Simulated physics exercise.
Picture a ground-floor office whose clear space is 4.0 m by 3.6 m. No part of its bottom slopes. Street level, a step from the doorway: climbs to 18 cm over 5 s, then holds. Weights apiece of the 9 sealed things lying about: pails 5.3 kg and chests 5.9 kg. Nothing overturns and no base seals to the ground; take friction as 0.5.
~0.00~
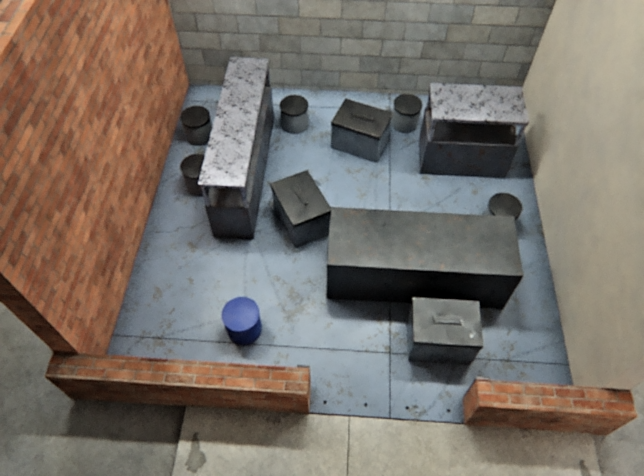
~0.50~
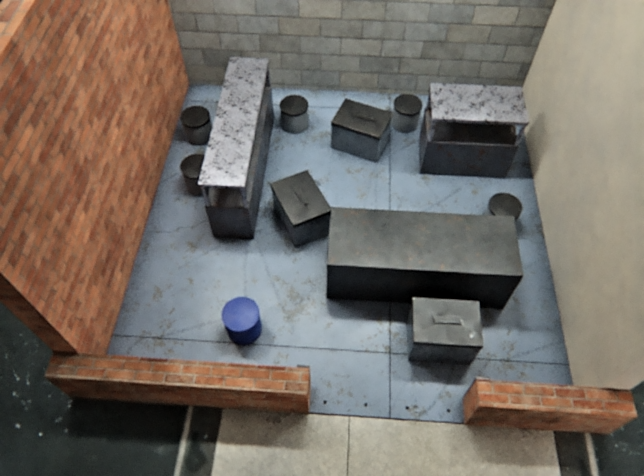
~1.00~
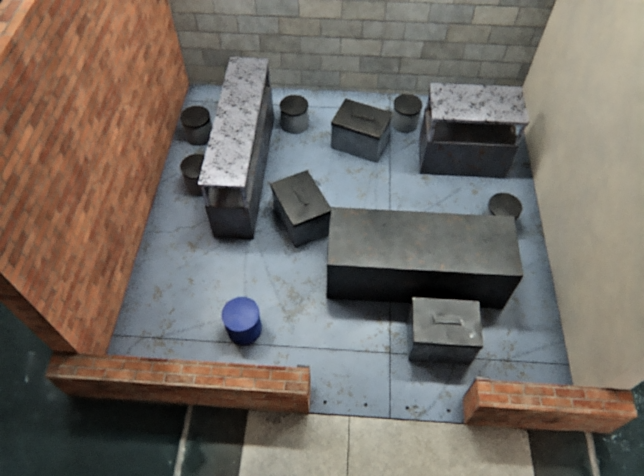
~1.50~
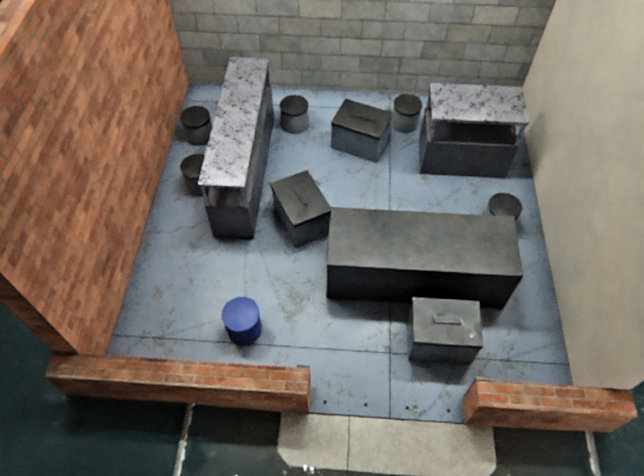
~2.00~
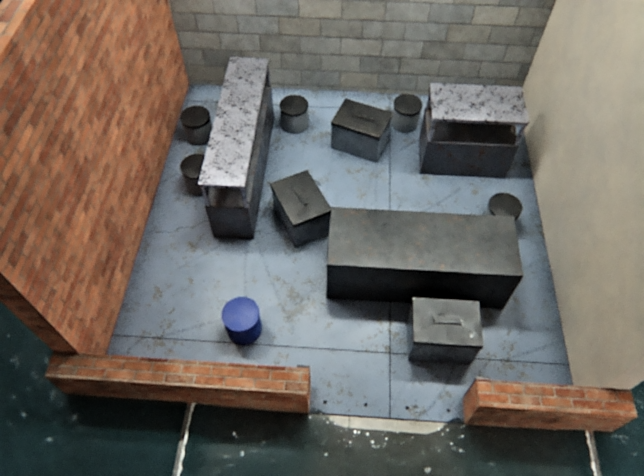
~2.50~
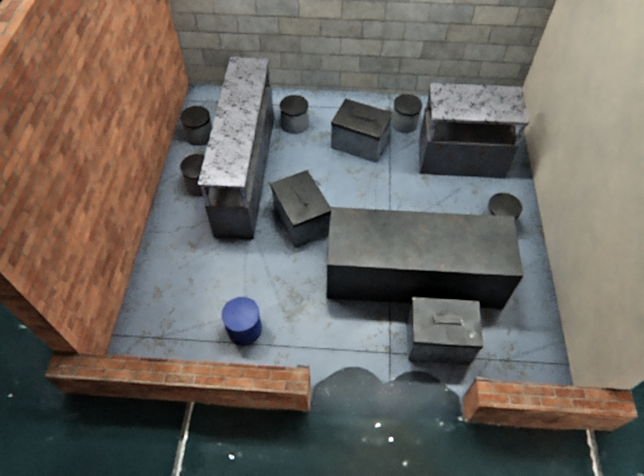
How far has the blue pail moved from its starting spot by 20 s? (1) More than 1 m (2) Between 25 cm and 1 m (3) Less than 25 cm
(1) More than 1 m.
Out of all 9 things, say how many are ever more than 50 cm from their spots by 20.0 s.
The count comes to 9.
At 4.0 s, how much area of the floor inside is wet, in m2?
I'd put it close to 1.5 m2.
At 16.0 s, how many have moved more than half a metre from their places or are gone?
By then the count is 9.
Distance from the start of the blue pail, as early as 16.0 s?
It has shifted about 250 cm.
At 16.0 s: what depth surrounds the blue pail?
Around 10 cm.
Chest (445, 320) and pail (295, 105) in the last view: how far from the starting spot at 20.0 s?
Respectively 80 and 250 cm.
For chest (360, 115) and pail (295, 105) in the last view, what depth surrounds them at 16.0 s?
Roughly 9 and 9 cm.
After 4.0 s the blue pail is near (241, 314), 0.0 m from its start, aground; 0 afloat.
After 9.0 s the blue pail is near (161, 342), 0.7 m from its start, afloat; 3 afloat.
After 16.0 s the blue pail is near (185, 113), 2.5 m from its start, afloat; 9 afloat.
After 20.0 s the blue pail is near (403, 93), 3.1 m from its start, afloat; 9 afloat.
